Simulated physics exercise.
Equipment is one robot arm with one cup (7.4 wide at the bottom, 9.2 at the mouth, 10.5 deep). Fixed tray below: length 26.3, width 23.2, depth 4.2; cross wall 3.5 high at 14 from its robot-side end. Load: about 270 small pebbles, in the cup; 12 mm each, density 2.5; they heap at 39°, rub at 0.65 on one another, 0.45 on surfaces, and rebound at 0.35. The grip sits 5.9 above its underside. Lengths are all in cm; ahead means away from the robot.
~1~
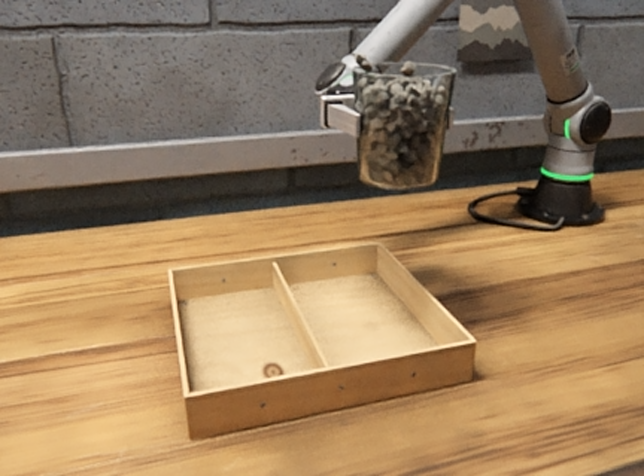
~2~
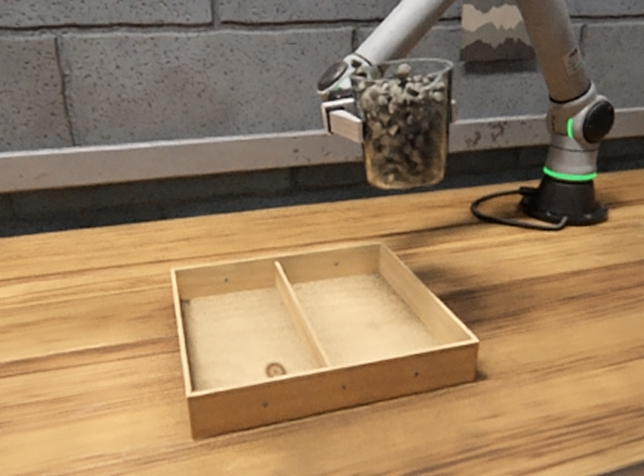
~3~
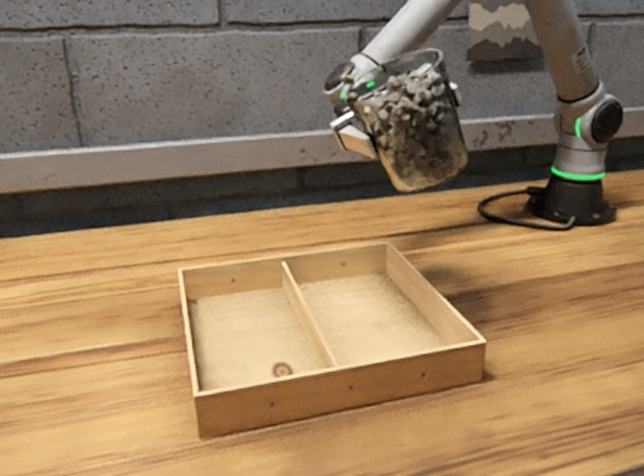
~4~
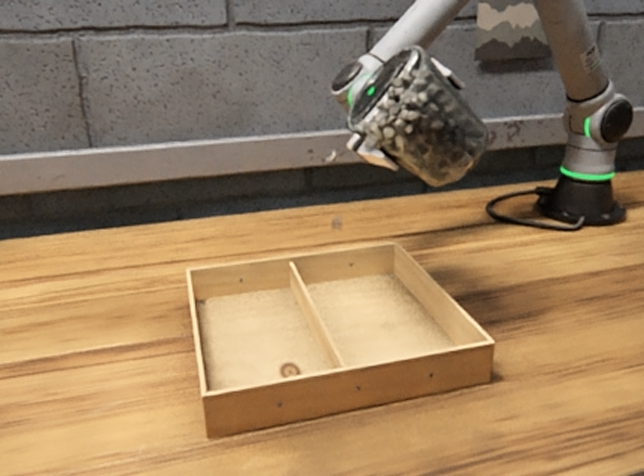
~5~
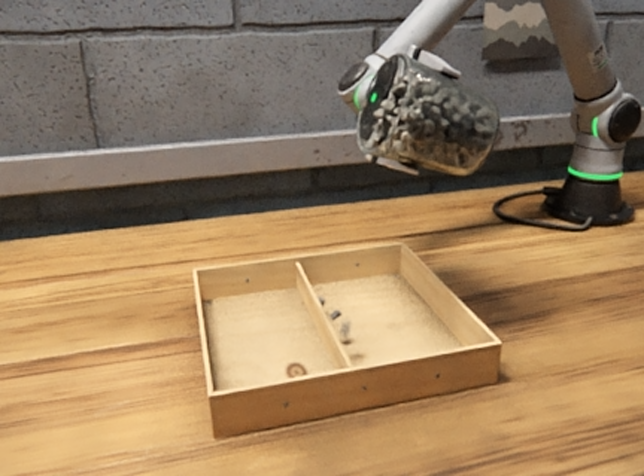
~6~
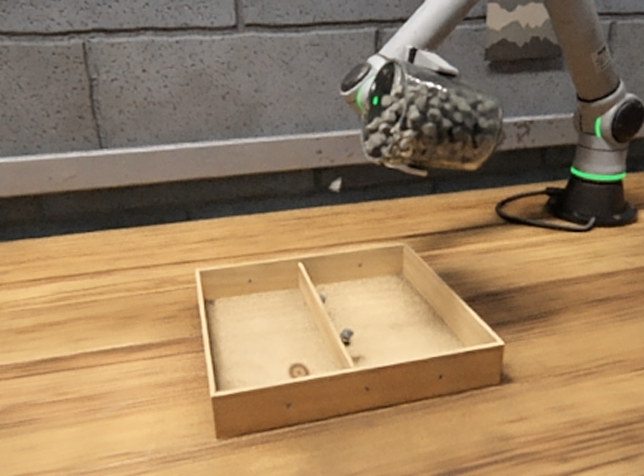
Robot arm tilting a clear cup of grey pebbles above a divided wooden tray, a few pebbles dropping into the right-hand compartment.
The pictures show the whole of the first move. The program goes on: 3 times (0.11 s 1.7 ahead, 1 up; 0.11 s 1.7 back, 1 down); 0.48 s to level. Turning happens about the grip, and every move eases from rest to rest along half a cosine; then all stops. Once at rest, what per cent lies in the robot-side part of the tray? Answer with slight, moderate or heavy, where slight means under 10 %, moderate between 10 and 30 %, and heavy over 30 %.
Moderate, between 10 and 30 %.
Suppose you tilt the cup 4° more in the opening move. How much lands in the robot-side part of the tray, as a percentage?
About 20 %.
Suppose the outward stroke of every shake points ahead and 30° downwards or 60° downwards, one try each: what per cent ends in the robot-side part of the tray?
Estimates, in order: 5 % then 5 %.
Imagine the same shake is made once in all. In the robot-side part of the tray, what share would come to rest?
That change gives some 5 percent.
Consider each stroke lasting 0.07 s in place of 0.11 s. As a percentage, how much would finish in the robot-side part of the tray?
Then about 15 per cent.
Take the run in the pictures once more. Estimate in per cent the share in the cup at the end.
About 70 per cent.
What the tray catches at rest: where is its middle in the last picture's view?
It sits close to (329, 328).
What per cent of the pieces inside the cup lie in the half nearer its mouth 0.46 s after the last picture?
Some 50 percent is in that half.
Then, 0.46 s on, tilted 75° forward, highest piece 25 above the table; 216 in the cup, 18 in the far-side part, 16 in the robot-side part, 16 in flight or on a rim.
Then, 0.91 s on, tilted 35° forward, highest piece 26 above the table; 186 in the cup, 41 in the robot-side part, 38 in the far-side part, 1 in flight or on a rim.
Then, 1.34 s on, level, highest piece 26 above the table; 186 in the cup, 41 in the robot-side part, 39 in the far-side part.
Then, 2.39 s on, level, highest piece 26 above the table; 186 in the cup, 41 in the robot-side part, 39 in the far-side part.
In the end, 186 in the cup, 41 in the robot-side part, 39 in the far-side part. That is 15 % in the robot-side part of the tray.
